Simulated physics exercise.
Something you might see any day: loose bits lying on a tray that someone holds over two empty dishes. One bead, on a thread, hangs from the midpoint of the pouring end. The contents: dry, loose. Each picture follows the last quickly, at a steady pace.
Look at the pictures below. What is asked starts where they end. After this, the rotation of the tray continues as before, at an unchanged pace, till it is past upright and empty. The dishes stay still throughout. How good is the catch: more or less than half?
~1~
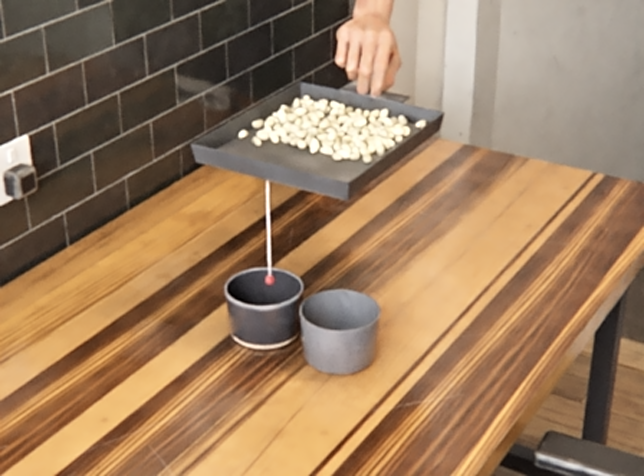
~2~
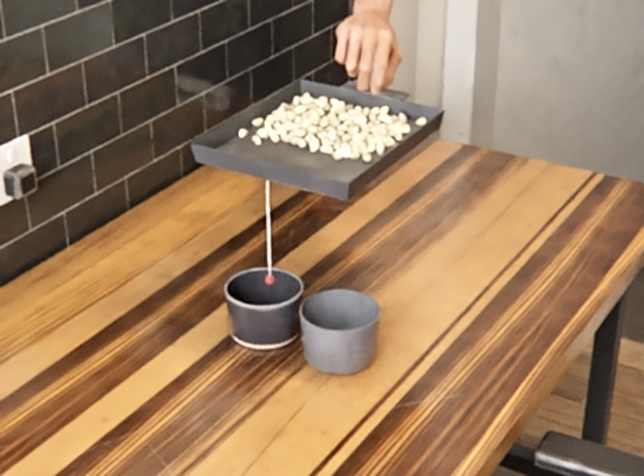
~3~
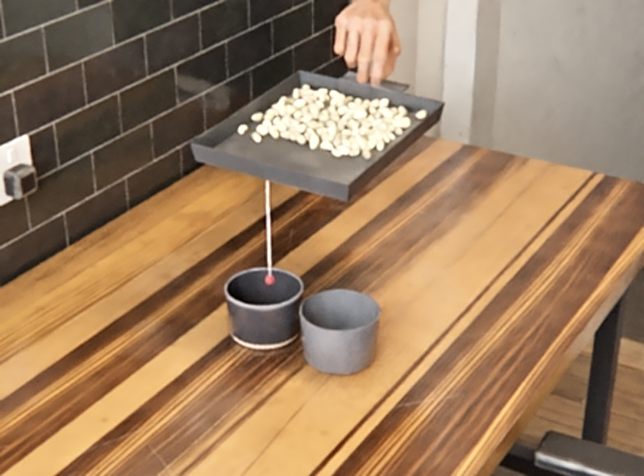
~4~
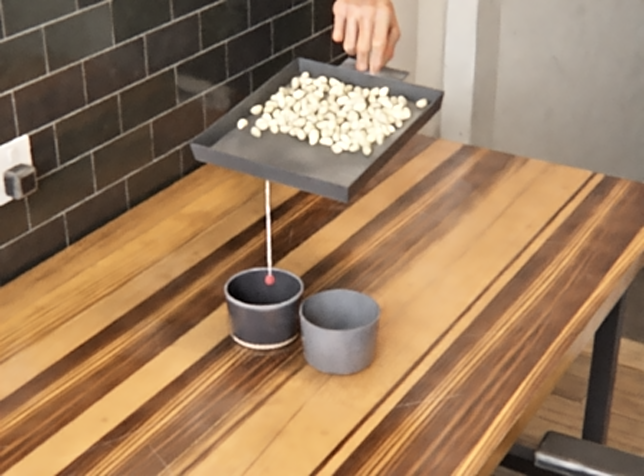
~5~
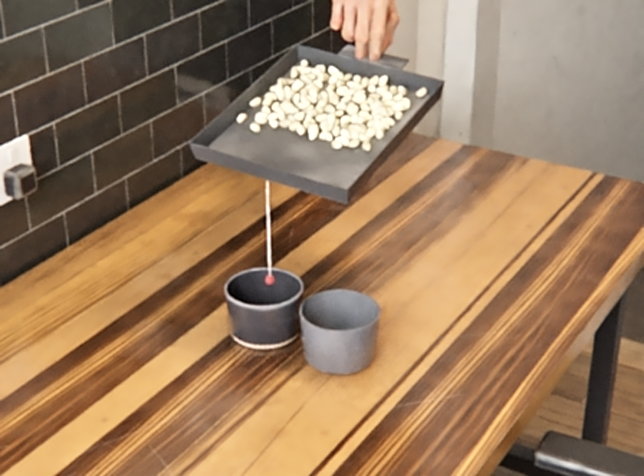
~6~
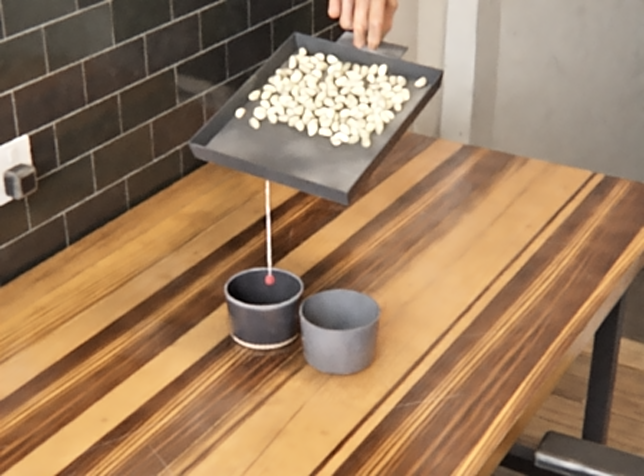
Most of what falls will come down outside the dishes.
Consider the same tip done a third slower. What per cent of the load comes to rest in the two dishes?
Result: About 10 per cent.
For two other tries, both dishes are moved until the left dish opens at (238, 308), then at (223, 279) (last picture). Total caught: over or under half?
So that's a greater portion the first time round, a lesser portion the second.
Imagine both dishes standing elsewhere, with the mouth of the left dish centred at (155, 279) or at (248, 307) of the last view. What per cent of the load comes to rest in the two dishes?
Close to 20 in a hundred, then close to 60 in a hundred.
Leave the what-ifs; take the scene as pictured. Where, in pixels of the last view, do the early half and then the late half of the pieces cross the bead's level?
Roughly (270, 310) first, then roughly (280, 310).
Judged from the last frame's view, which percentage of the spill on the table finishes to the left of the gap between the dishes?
Around 80 per cent, I reckon.
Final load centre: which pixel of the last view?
Last view, centre at rest - approx. (271, 379).
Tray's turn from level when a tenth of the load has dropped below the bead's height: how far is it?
About 115 degrees.
Soon after the last picture, tray tipped steeply; nearly all on the tray; a stray few in the air.
A little later, tray tipped right over; nearly all on the tray; a small part outside both; a stray few in the air.
Later still, tray tipped past a quarter turn; a small part in the right dish; a stray few in the left dish; most outside both.
At rest, tray tipped past a quarter turn; a small part in the right dish; a stray few in the left dish; most outside both.
